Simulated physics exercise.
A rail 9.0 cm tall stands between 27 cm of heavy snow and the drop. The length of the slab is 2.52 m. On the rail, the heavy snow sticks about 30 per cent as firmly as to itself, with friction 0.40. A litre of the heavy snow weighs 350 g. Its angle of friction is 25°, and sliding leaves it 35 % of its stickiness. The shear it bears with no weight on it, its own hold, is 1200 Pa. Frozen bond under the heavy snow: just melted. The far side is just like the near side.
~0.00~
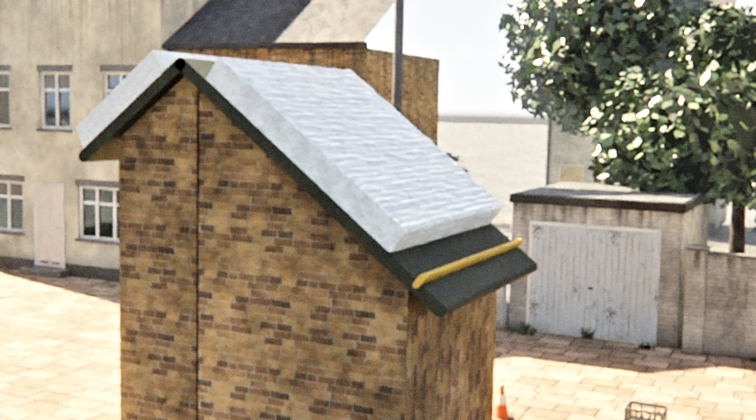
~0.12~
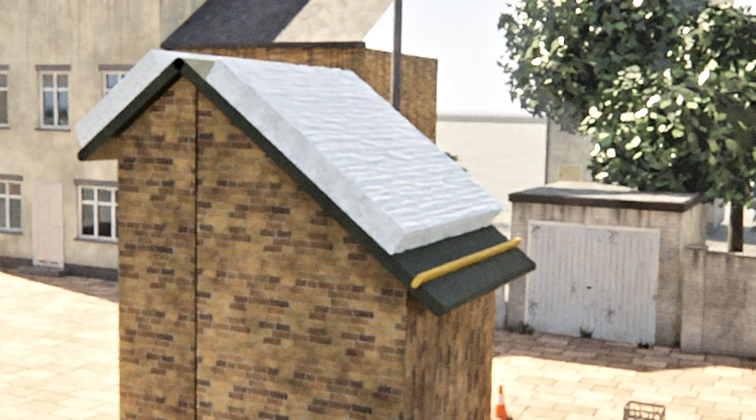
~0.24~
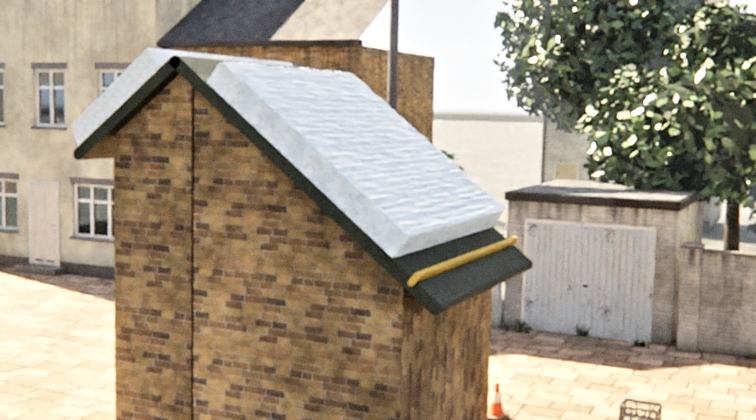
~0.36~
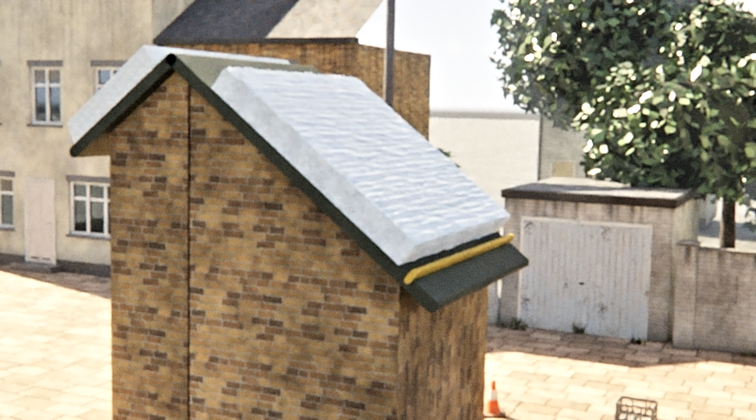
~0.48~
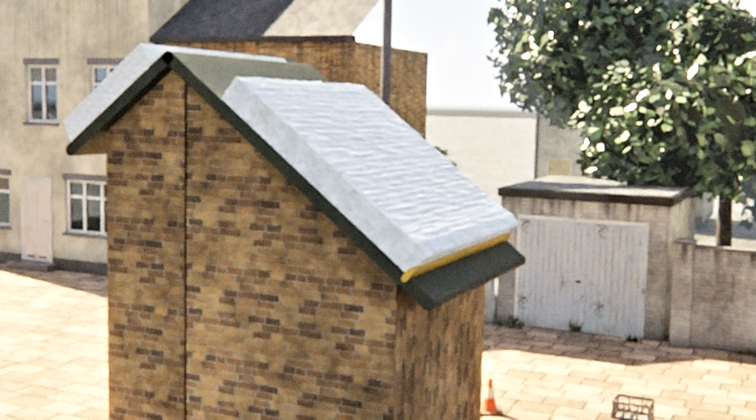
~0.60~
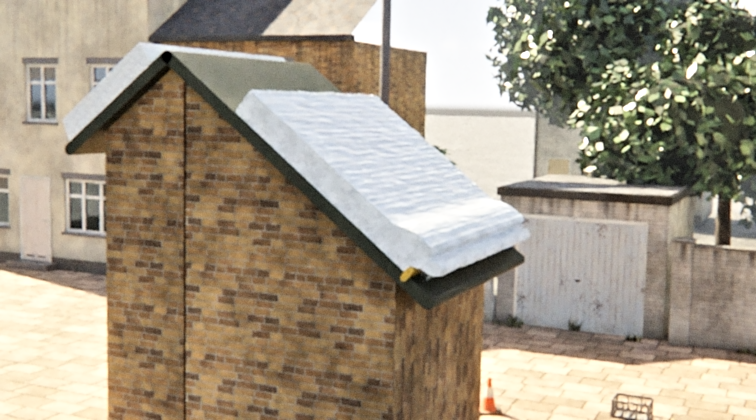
In a paved yard with a pale garage and a leafy tree behind, a narrow brick building has thick snow on both slopes of its roof. The right-hand slab slides down from the ridge, baring dark roofing, then pushes over the yellow rail and bends across it.
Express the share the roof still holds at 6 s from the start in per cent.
The share the roof still holds at 6 s from the start is near 35 %.
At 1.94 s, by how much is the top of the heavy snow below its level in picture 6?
About 0.9 metres.
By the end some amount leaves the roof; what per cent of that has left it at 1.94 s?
I'd say near 90 per cent.
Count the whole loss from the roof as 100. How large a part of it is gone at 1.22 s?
Near 60 in a hundred.
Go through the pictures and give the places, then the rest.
In the first frame, front end of the heavy snow at (404, 234).
In the second frame, front end of the heavy snow at (404, 236), its middle shifted 2.3 cm.
In the third frame, front end of the heavy snow at (407, 239), its middle shifted 9.6 cm.
In the fourth frame, front end of the heavy snow at (414, 247), its middle shifted 22 cm.
In the fifth frame, front end of the heavy snow at (425, 253), its middle shifted 40 cm, 5 % of it past the rail, in one piece.
In the sixth frame, front end of the heavy snow at (440, 270), its middle shifted 60 cm, 12 % of it past the rail, cracking.
By 1.22 s, 62 % of the snow is on the roof.
By 1.94 s, 40 % of the snow is on the roof.
By 2.67 s, 35 % of the snow is on the roof.
By 3.40 s, 35 % of the snow is on the roof.
By 6.00 s, at the end, 35 % of the snow is on the roof.
